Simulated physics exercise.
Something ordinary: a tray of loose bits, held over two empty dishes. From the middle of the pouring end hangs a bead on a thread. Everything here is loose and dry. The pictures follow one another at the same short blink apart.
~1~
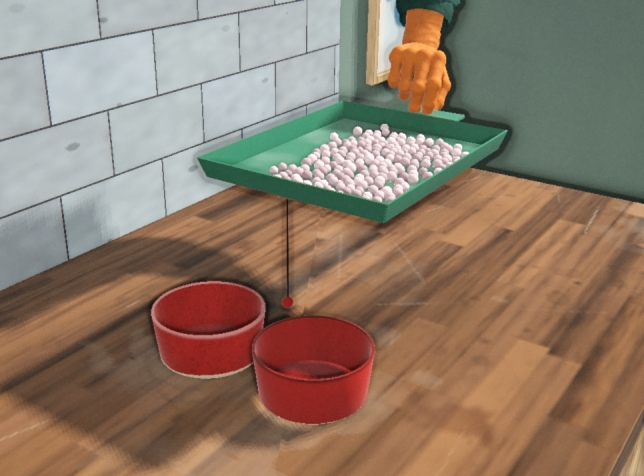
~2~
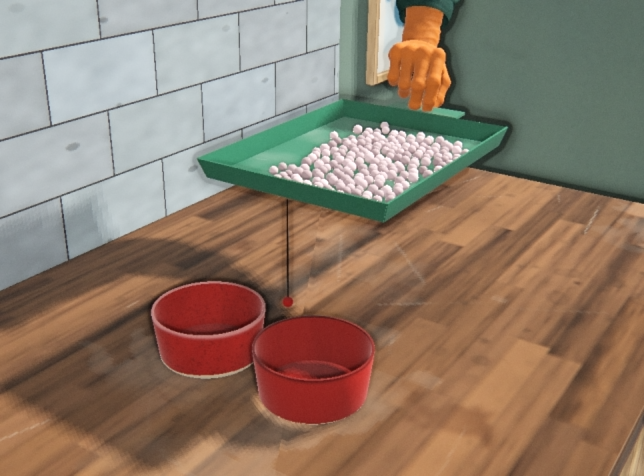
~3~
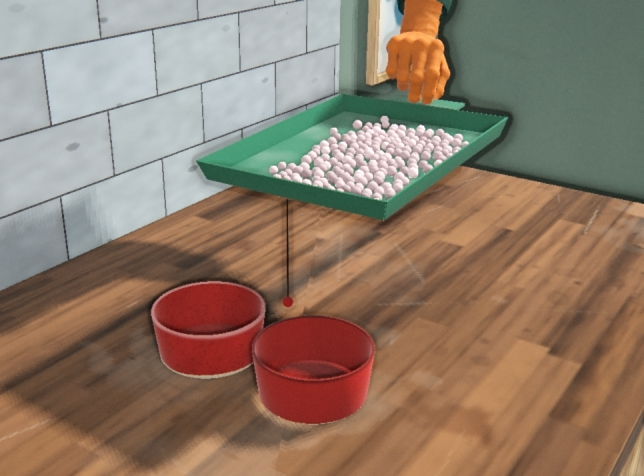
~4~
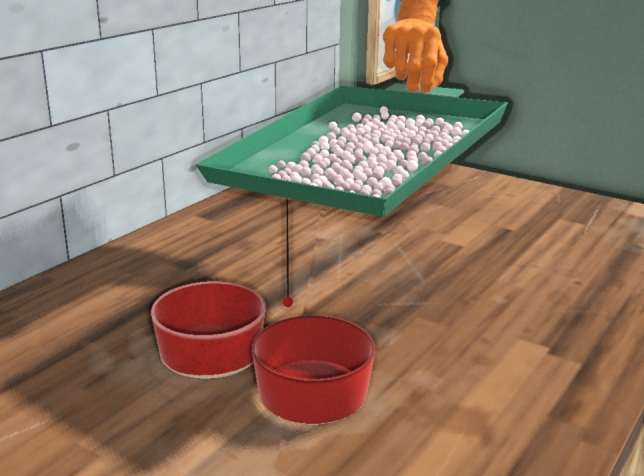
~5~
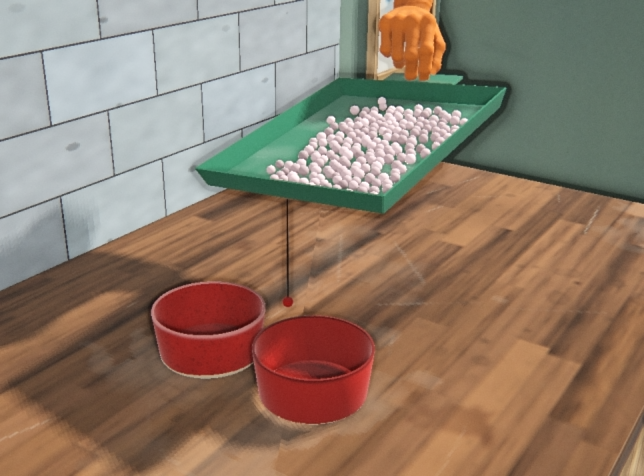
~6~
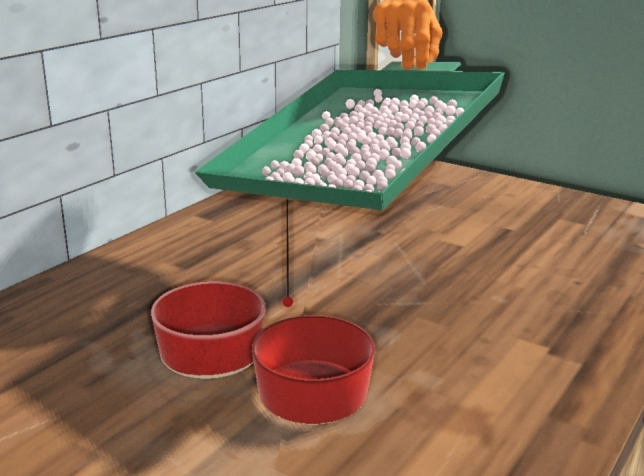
Green tray of small pale pink balls slowly tilting as an orange-gloved hand raises its far end above two red dishes.
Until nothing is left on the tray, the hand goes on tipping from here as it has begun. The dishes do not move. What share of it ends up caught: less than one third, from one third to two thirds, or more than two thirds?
More than two thirds.
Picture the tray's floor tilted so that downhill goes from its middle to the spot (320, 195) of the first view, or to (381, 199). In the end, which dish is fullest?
Try one - the dish to the right; try two - the dish to the right.
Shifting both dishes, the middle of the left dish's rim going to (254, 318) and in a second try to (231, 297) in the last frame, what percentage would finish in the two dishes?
That makes 20 per cent, followed by 90 per cent.
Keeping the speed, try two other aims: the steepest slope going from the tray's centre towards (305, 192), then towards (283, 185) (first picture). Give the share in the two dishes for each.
In turn 70 and 90 in a hundred.
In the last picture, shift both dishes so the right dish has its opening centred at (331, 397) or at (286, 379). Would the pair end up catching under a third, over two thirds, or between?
First: Under a third; second: Under a third.
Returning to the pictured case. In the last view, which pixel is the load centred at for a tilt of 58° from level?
Roughly at (247, 178).
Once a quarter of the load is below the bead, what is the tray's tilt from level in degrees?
Around 70° of tilt.
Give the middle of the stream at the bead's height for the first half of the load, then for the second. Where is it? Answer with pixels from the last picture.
The first part at (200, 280); the rest at (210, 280).
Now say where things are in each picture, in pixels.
The first picture shows corners of the pouring end near (206, 157) and (385, 200), level; middle of the load near (375, 164), sugar pearls; left dish near (172, 350); right dish near (278, 394); bead on its thread near (288, 302).
The second picture shows corners of the pouring end near (206, 157) and (384, 200), level; middle of the load near (375, 163).
The third picture shows corners of the pouring end near (205, 159) and (384, 198), tipped barely, lowest at the left corner; middle of the load near (375, 159).
The fourth picture shows corners of the pouring end near (205, 163) and (382, 195), tipped a little, lowest at the left corner; middle of the load near (374, 152).
The fifth picture shows corners of the pouring end near (204, 166) and (381, 192), tipped a little, lowest at the left corner; middle of the load near (372, 147).
The sixth picture shows corners of the pouring end near (204, 169) and (379, 189), tipped a little, lowest at the left corner; middle of the load near (367, 142), near two thirds on the move; left dish near (172, 350); right dish near (278, 394).
Shortly afterwards, tray tipped steeply; the bulk on the tray; a little in the left dish; only a few outside both; a little in the air.
Next, tray tipped right over; only a few on the tray; the bulk in the left dish; a little outside both; only a few in the air.
Some moments later, tray tipped past a quarter turn; the bulk in the left dish; a little outside both.
In the end, tray tipped past a quarter turn; none at all in the right dish; the bulk in the left dish; a little outside both.
